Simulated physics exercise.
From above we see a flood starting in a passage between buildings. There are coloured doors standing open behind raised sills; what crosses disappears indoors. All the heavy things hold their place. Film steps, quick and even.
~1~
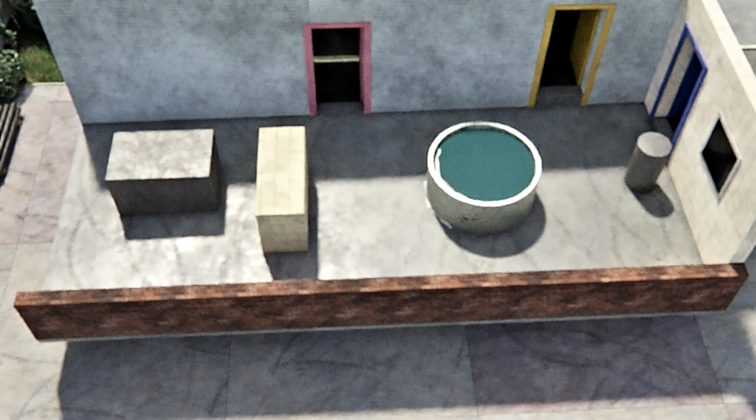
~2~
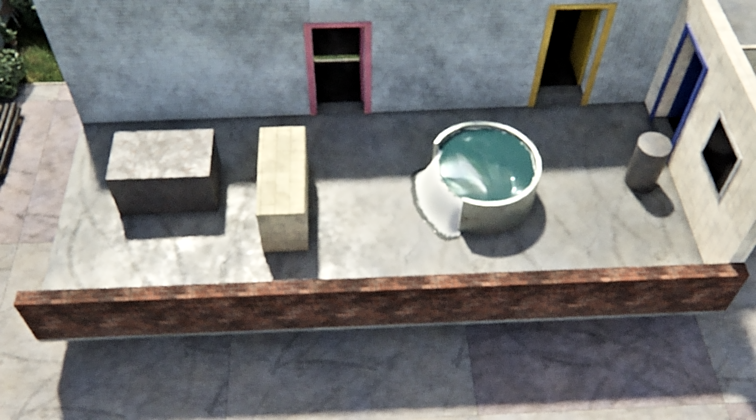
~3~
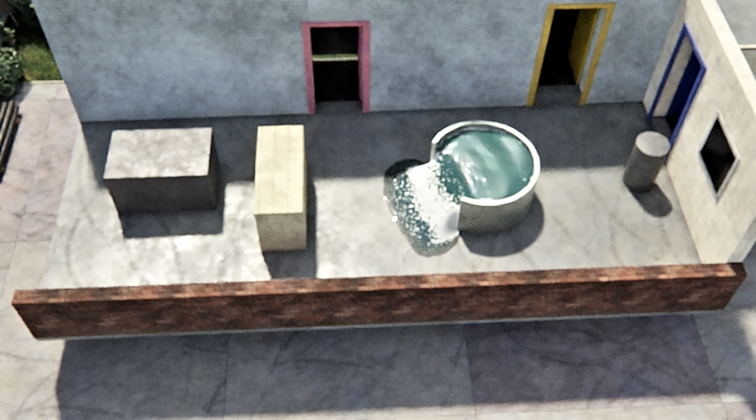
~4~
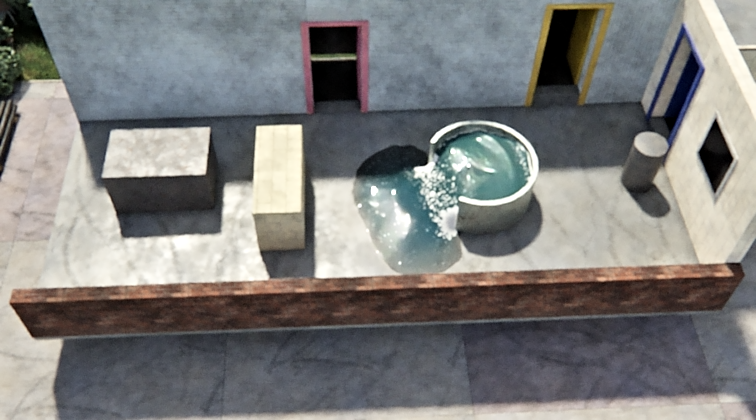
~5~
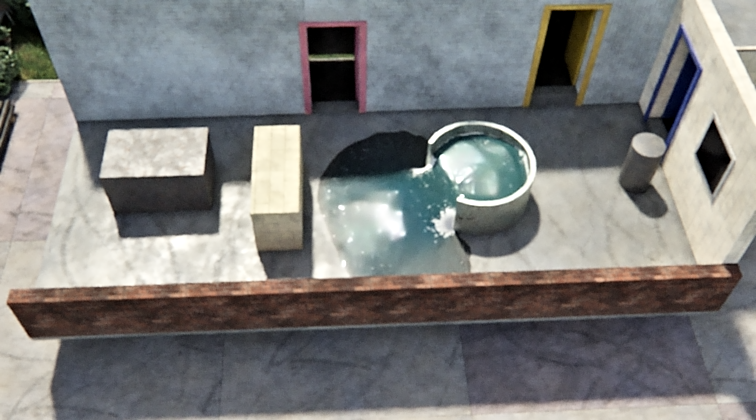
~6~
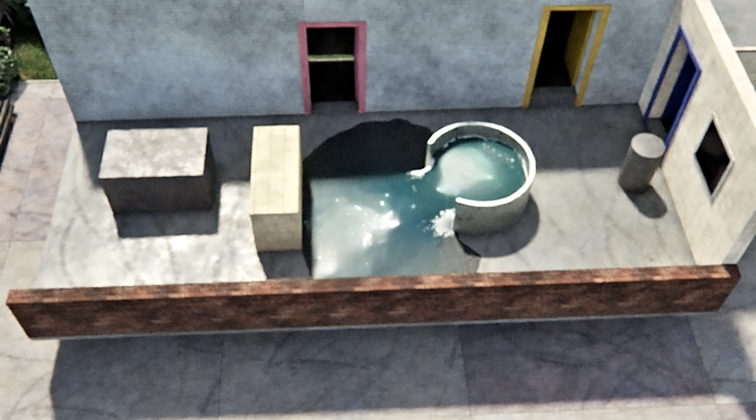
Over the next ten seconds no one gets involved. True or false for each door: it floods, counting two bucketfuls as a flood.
Blue door - false; yellow door - false; pink door - true.
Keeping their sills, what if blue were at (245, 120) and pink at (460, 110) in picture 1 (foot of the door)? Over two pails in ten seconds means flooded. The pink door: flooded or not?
The pink door falls short.
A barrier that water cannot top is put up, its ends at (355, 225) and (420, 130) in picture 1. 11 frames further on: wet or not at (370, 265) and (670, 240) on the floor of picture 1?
Result by location - first soaked, second parched.
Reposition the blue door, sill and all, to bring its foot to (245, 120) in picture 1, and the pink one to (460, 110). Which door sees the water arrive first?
That's the blue door.
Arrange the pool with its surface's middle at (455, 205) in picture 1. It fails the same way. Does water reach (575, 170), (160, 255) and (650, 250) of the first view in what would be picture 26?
Bone-dry, soaked, bone-dry.
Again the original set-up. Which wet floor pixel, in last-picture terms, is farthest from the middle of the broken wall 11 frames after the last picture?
I'd point to (44, 316).
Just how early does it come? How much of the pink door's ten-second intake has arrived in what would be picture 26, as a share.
Around 50 in a hundred.
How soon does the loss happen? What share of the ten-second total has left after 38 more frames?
Estimate: 65 %.
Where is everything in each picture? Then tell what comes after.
The first picture shows still water in the round tank at (484, 165).
In the second picture, water pours out at (434, 194) and has run to (453, 237).
In the third picture, water pours out at (432, 195) and has run to (424, 252).
In the fourth picture, the front is at (409, 271), out from the gap at (430, 197).
In the fifth picture, the front is at a hidden place, out from the gap at (428, 197).
In the sixth picture, water pours out at (428, 198) and has run to a hidden place.
A moment on, water covers 30 % of the floor; the blue door not reached, the yellow door not reached, the pink door wet at the sill, nothing in.
Next, water covers 35 % of the floor; the blue door not reached, the yellow door not reached, the pink door wet at the sill, nothing in.
Then, water covers 55 % of the floor; the blue door not reached, the yellow door not reached, the pink door over two buckets in.
Later, water covers 70 % of the floor; the blue door not reached, the yellow door not reached, the pink door over two buckets in.
In the end, water covers 85 % of the floor; the blue door not reached, the yellow door wet at the sill, nothing in, the pink door over two buckets in.
